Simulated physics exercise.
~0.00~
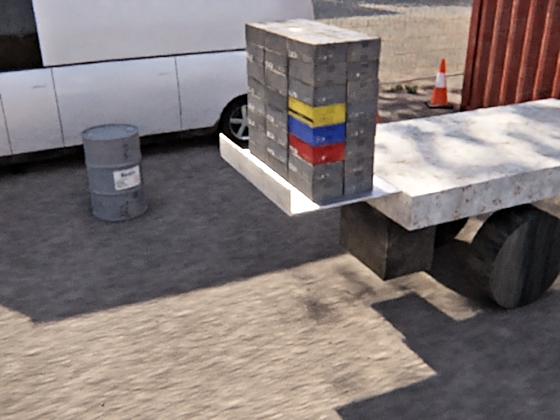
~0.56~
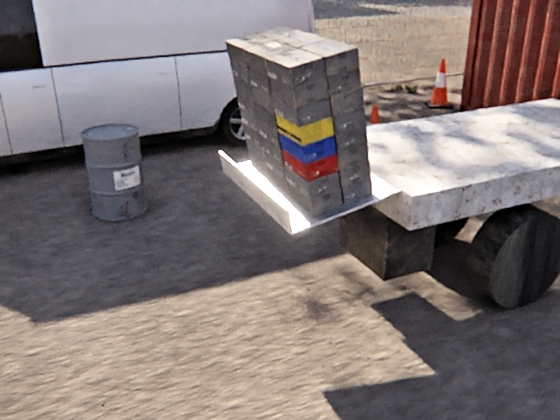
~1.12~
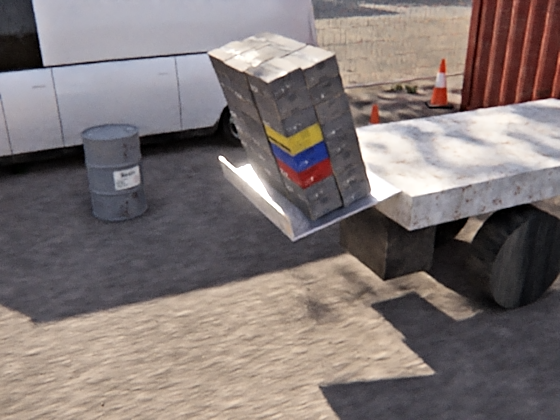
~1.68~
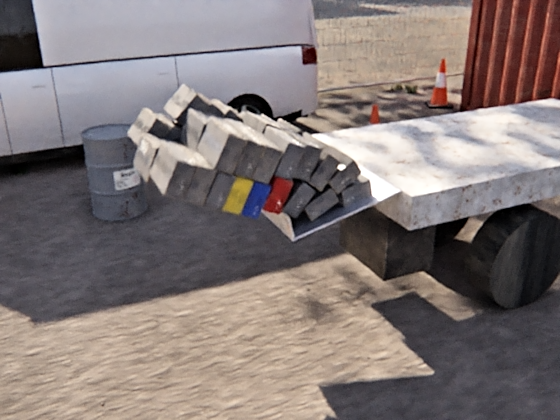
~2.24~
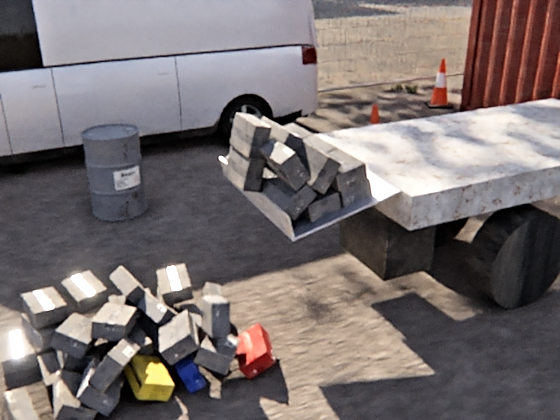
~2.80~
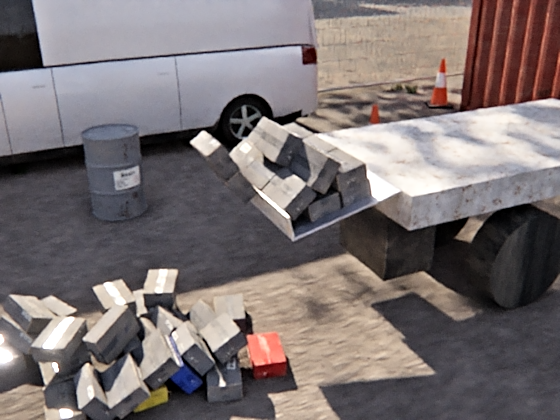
A tall stack of dark grey boxes, with one yellow, one blue and one red among them, stands on a pale flap at the end of a flat-bed, seen from slightly above. A white van and a grey drum are behind to the left, with orange cones and a rust-red container to the right. The flap tips down towards the left, and the stack leans with it. Then the pile topples leftward and breaks apart, spilling over the edge. Many boxes, including the coloured ones, end heaped on the ground at lower left, while a jumbled cluster remains on the tilted flap.
